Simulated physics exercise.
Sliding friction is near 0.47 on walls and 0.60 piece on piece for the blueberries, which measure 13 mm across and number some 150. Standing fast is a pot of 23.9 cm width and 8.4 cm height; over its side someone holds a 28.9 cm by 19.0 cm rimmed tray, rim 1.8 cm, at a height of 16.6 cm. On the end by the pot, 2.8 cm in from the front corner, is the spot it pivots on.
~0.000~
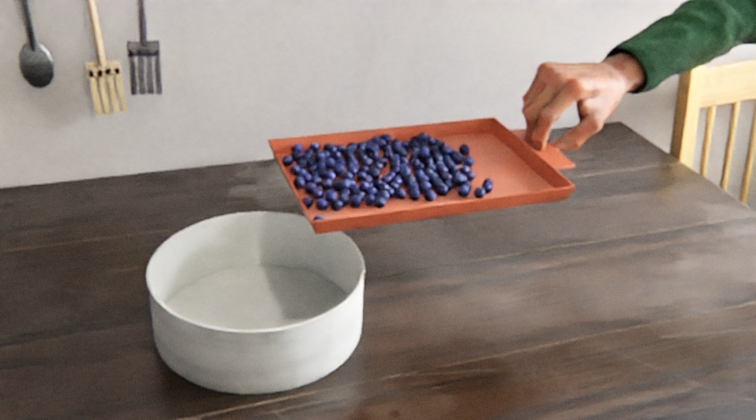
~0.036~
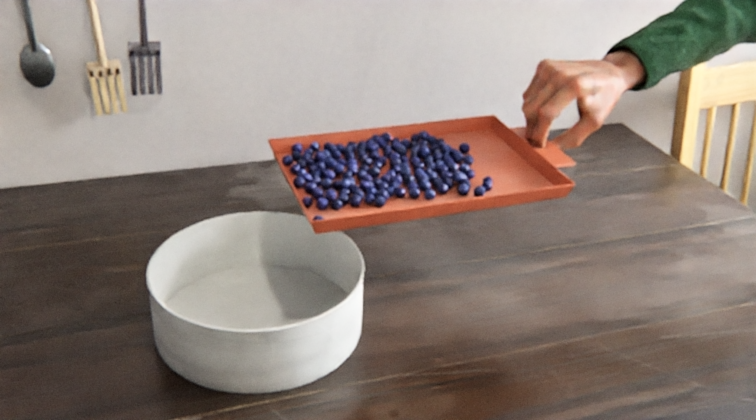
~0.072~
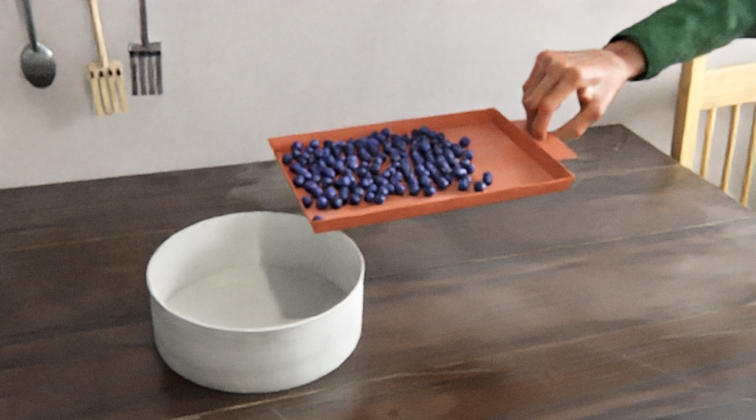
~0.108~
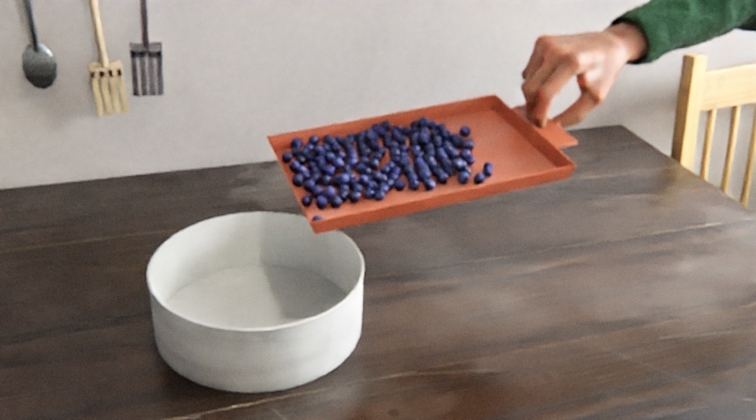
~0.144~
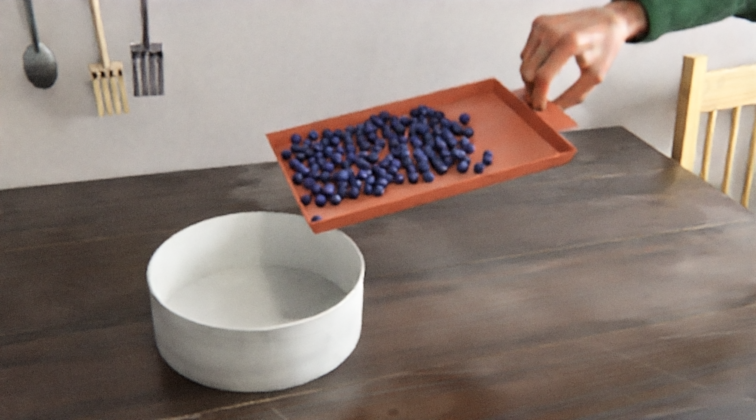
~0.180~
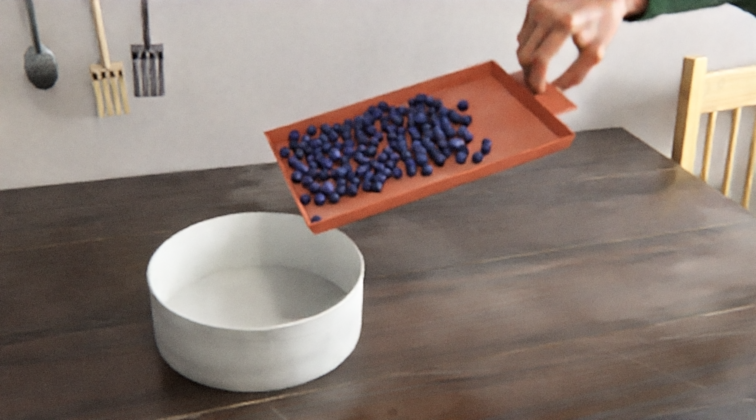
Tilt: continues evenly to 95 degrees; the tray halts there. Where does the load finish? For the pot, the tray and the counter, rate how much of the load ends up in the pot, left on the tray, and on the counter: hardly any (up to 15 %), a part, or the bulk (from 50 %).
Pot: The bulk; tray: Hardly any; counter: Hardly any.
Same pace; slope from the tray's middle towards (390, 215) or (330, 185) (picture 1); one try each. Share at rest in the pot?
Around 40 % for the first direction, around 95 % for the second.
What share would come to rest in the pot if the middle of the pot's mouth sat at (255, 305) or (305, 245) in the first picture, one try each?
That gives roughly 95 per cent and then 35 per cent.
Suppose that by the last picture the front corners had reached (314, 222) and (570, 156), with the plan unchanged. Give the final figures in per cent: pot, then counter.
Split: Pot = 65, counter = 35.
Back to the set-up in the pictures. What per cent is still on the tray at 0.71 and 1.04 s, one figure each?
Earlier moment 85, later moment 0.
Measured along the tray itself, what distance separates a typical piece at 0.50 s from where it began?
6 cm.
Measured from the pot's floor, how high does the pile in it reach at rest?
Height: Approx. 3.0 cm.
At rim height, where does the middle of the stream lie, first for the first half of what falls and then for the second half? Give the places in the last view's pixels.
It passes about (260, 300) first and (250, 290) afterwards.
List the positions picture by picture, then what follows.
The first frame shows tray tilt 0 degrees, front corners at (316, 218) and (568, 185); middle of the pieces at (377, 167); pot at (257, 264).
The second frame shows tray tilt 1 degrees, front corners at (316, 218) and (568, 182); middle of the pieces at (377, 166).
The third frame shows tray tilt 3 degrees, front corners at (315, 218) and (568, 175); middle of the pieces at (377, 162).
The fourth frame shows tray tilt 6 degrees, front corners at (314, 219) and (569, 164), lowest corner left front; middle of the pieces at (377, 157).
The fifth frame shows tray tilt 10 degrees, front corners at (313, 220) and (569, 148), lowest corner left front; middle of the pieces at (376, 150).
The sixth frame shows tray tilt 15 degrees, front corners at (312, 221) and (568, 133), lowest corner left front; middle of the pieces at (374, 143); pot at (258, 264). Its pace works out near 125 degrees a second.
Then, at 0.50 s, tilt 54 degrees; the tray holds 100 %, the pot 0 %.
After 0.71 s, tilt 80 degrees; the tray holds 85 %, the pot 5 %.
After 1.04 s, tilt 95 degrees; the tray holds 0 %, the pot 85 %.
At rest (1.8 s), pot 95 %, tray 0 %, counter 5 %.
